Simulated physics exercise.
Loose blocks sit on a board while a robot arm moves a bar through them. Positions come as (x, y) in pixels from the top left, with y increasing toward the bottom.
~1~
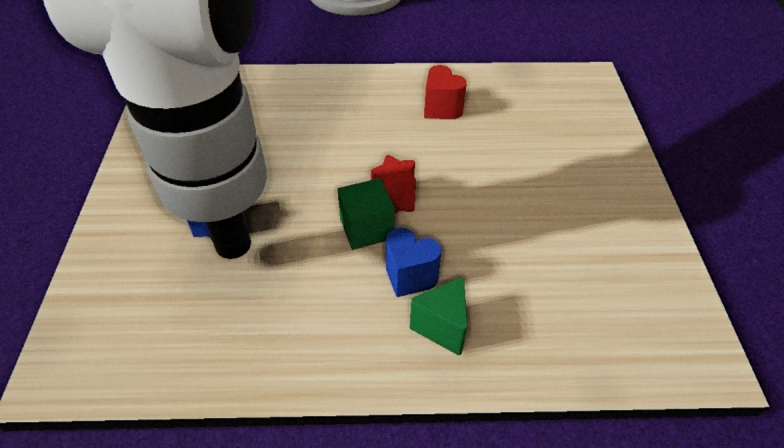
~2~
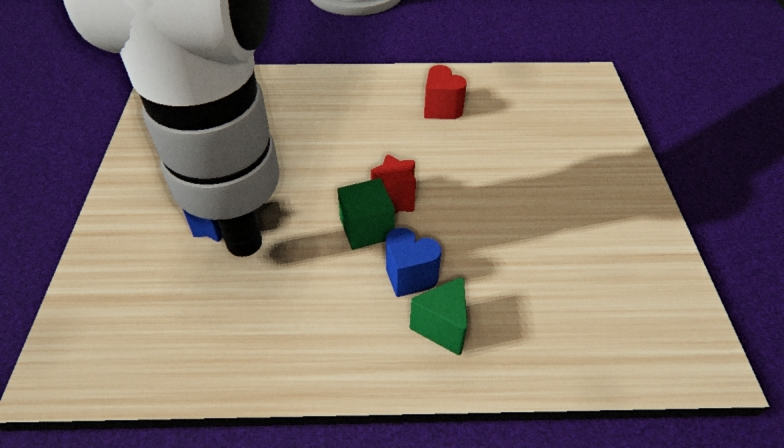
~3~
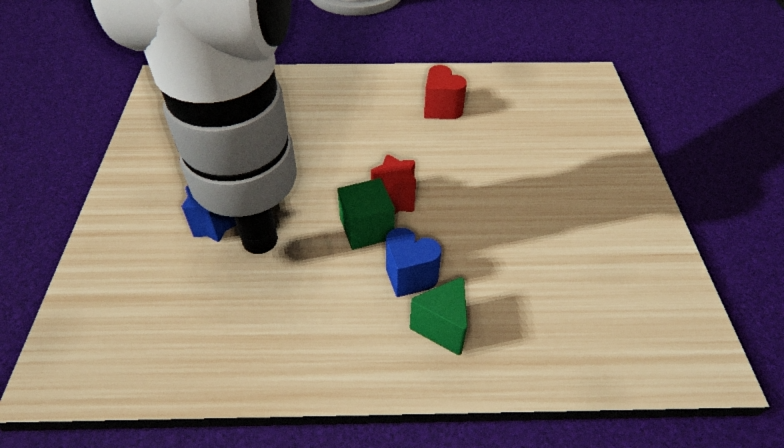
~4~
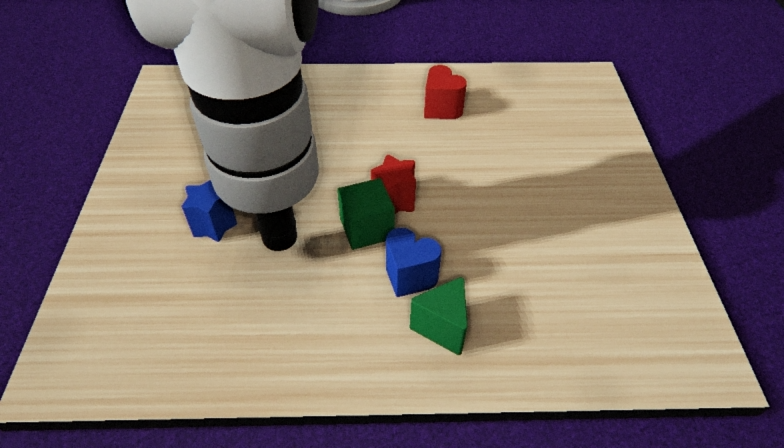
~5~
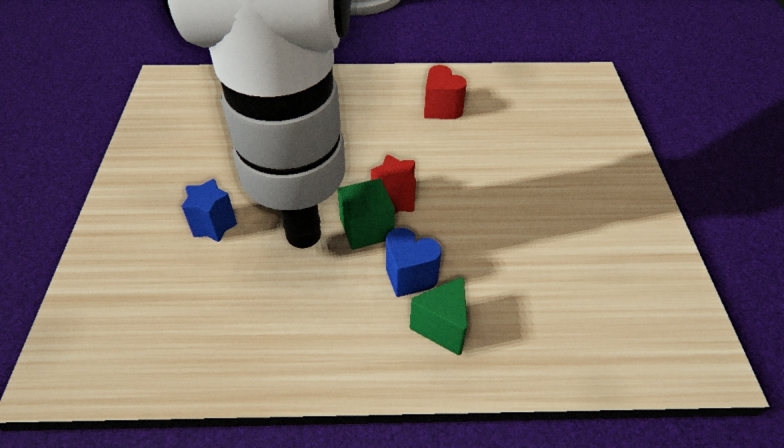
On a pale wooden board over purple fabric, a robot arm holds a dark bar beside a partly hidden blue star, left of red, green and blue blocks. The arm glides steadily right, revealing the star, and brings the bar close to the green square, while all the blocks stay still.
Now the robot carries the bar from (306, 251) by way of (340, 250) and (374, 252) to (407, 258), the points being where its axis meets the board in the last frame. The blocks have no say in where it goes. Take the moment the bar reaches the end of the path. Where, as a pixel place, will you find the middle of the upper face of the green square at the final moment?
Its top centre lands on (396, 194).
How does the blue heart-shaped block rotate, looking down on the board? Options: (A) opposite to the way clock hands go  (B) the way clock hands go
The one that fits is B, the way clock hands go.
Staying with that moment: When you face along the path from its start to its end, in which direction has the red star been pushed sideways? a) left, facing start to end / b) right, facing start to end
My answer is option a.
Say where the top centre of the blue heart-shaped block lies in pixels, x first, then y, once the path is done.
I'd expect the centre of its top face to be at (434, 260).
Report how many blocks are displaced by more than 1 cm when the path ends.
The way I see it, the answer is three or more.
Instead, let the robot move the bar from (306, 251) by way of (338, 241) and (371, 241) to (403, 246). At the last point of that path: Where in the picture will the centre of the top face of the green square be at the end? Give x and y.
So, by the moment the path ends, you'll find the top centre of the green square at (425, 189).
What follows on the original path. Halfway along, bar at (356, 236); green square at (380, 194), turned 25° anticlockwise; red star at (400, 165).
At the end, bar at (408, 243); green square at (396, 194), turned 65° anticlockwise; red star at (402, 161); blue heart-shaped block at (434, 260), turned 30° clockwise; green triangular block unmoved.
